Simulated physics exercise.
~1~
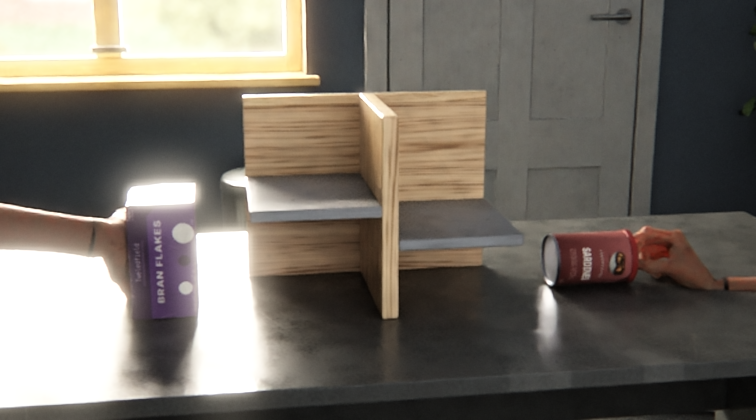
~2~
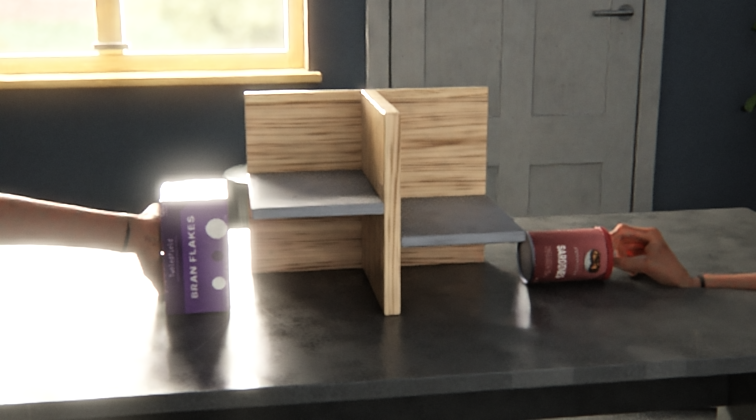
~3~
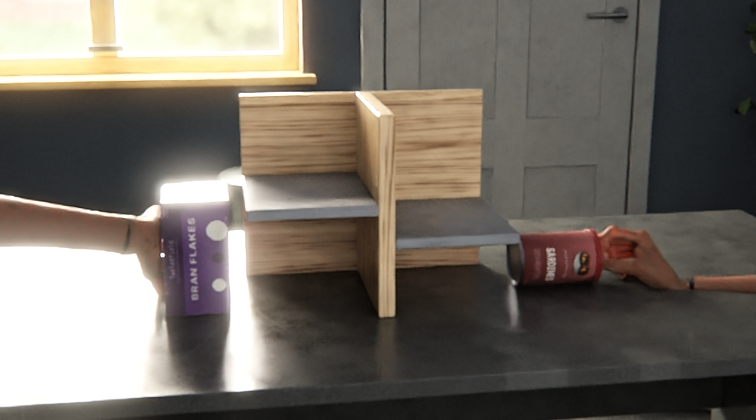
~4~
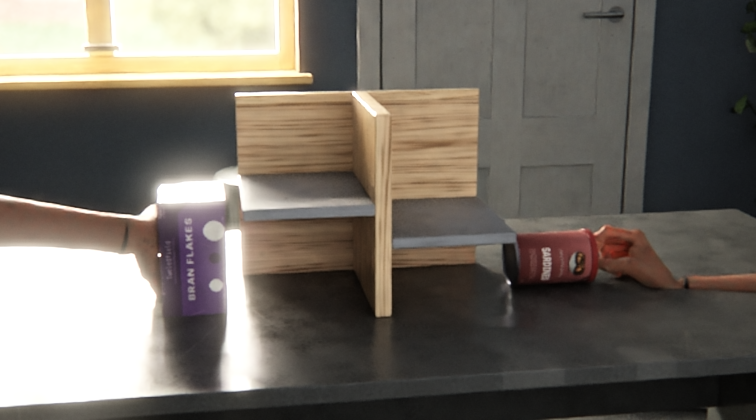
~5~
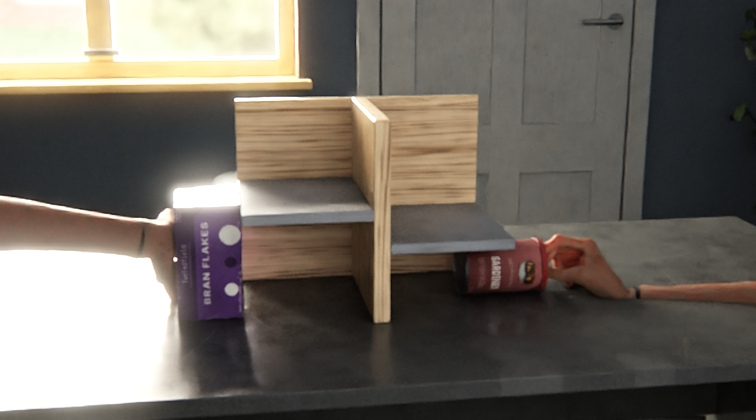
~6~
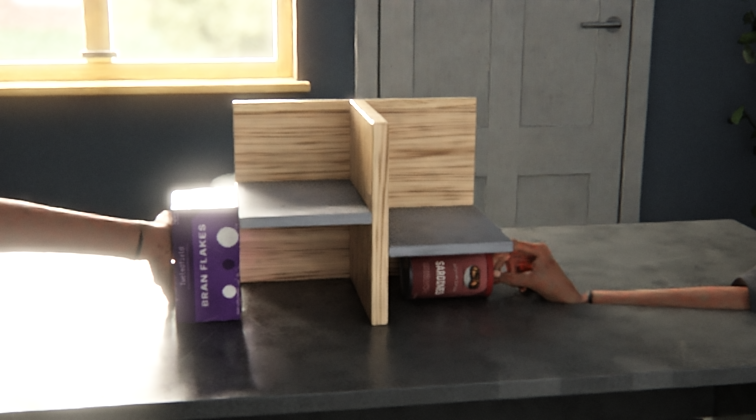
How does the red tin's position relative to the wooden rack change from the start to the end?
At the start the red tin lies on its side out on the table to the right of the rack. By the end it has moved left and lies beneath the right-hand shelf.
Red tin on its side sliding left under a low shelf, pushed by a hand, while a hand-held purple box stops at the opposite opening.
